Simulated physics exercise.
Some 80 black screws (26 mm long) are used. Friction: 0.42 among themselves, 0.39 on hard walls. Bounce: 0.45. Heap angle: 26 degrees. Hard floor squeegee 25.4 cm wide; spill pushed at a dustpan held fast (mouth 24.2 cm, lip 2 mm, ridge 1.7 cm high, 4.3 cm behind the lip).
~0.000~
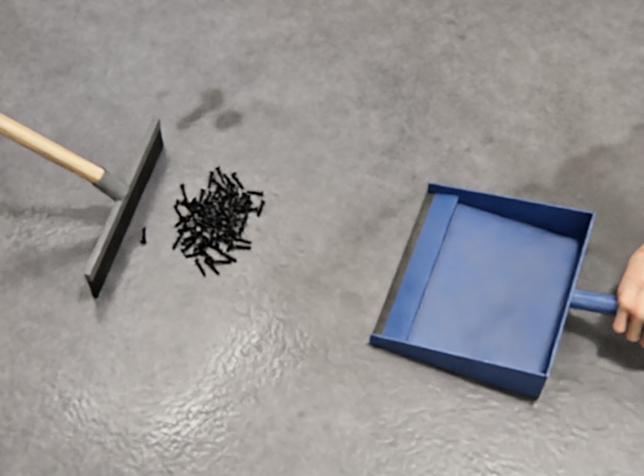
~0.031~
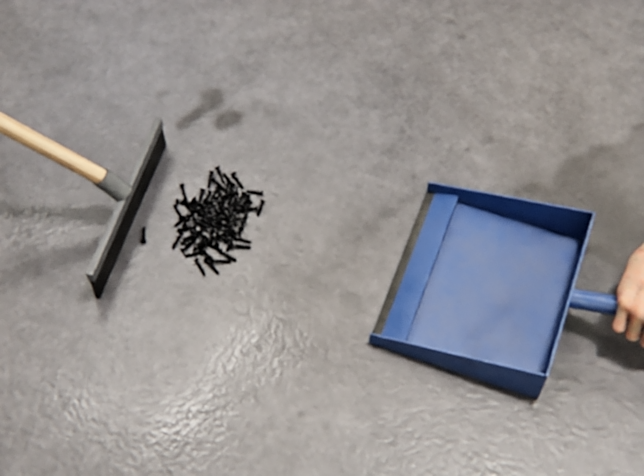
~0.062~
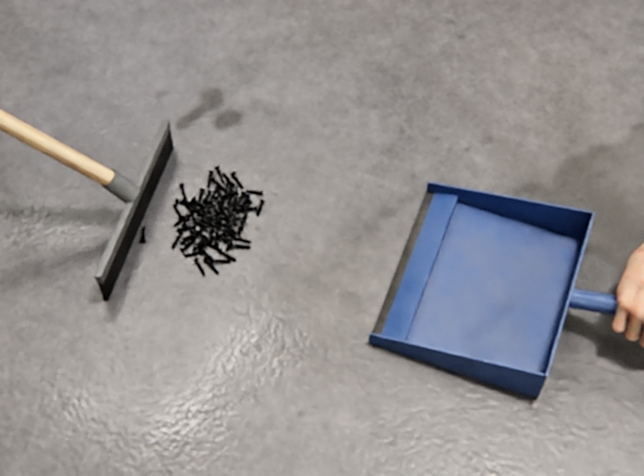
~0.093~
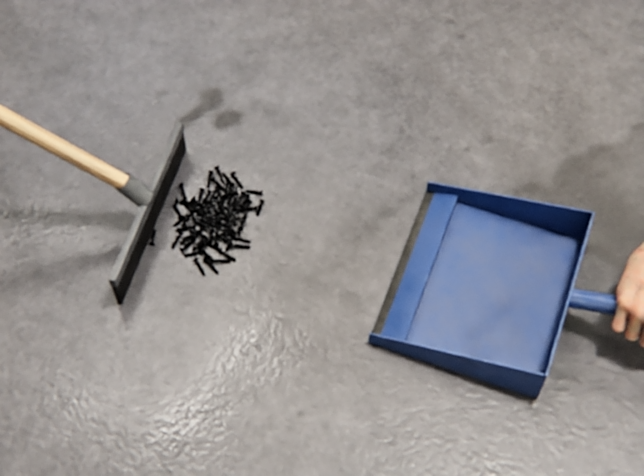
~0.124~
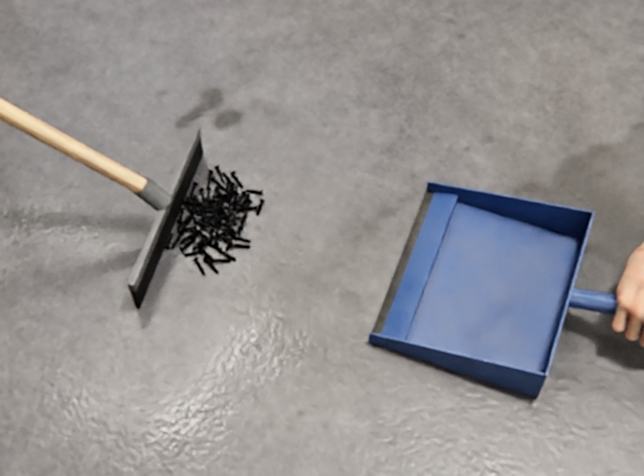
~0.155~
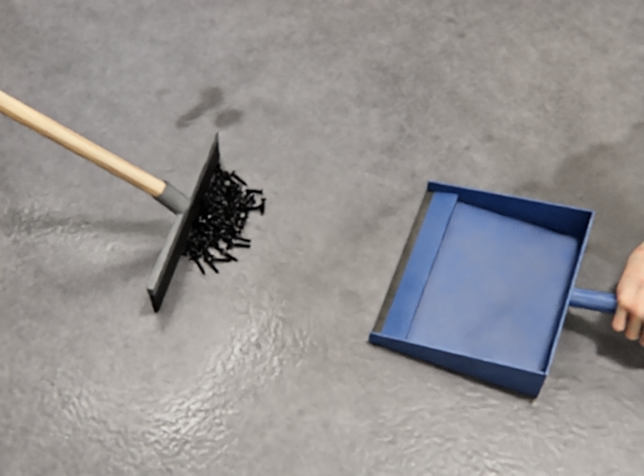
The clip opens on a gray floor with a wooden-handled squeegee at left, a loose pile of small black screws beside it, and a hand holding a blue dustpan still at right. The blade slides slowly rightward, reaches the pile's left edge, then presses into it, bunching the screws slightly rightward.
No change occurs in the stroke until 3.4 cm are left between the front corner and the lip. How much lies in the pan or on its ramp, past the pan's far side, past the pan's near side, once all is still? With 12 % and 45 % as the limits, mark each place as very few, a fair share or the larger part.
My call: In the pan or on its ramp: A fair share; past the pan's far side: Very few; past the pan's near side: Very few.
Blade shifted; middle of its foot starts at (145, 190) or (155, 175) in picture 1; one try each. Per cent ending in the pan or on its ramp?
The two tries give about 20 % and about 15 %.
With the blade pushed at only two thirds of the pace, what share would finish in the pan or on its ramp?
Then near 5 in a hundred.
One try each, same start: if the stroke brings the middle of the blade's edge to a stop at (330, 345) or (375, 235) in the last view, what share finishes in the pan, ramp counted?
Some 10 per cent on the first try, 20 per cent on the second.
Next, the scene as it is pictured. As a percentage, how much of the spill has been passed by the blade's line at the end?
Estimate: Around 0 %.
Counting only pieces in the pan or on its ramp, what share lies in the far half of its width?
Roughly 40 in a hundred.
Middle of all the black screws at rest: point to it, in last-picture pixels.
Centre at rest, approx.: (392, 257) px.
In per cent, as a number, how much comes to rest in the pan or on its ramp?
Some 15 %.
Then, at 0.31 s, middle of the blade 16 cm from the lip; 0 % over the lip, far side 0 %, near side 0 %.
After 0.41 s, middle of the blade 8 cm from the lip; 0 % over the lip, far side 0 %, near side 0 %.
Then, at 0.65 s, middle of the blade 4 cm from the lip; 15 % over the lip, far side 0 %, near side 0 %.
In the end, at 1.7 s, pan 15 %, far side 0 %, near side 0 %, in front of the lip or behind the blade 85 %.
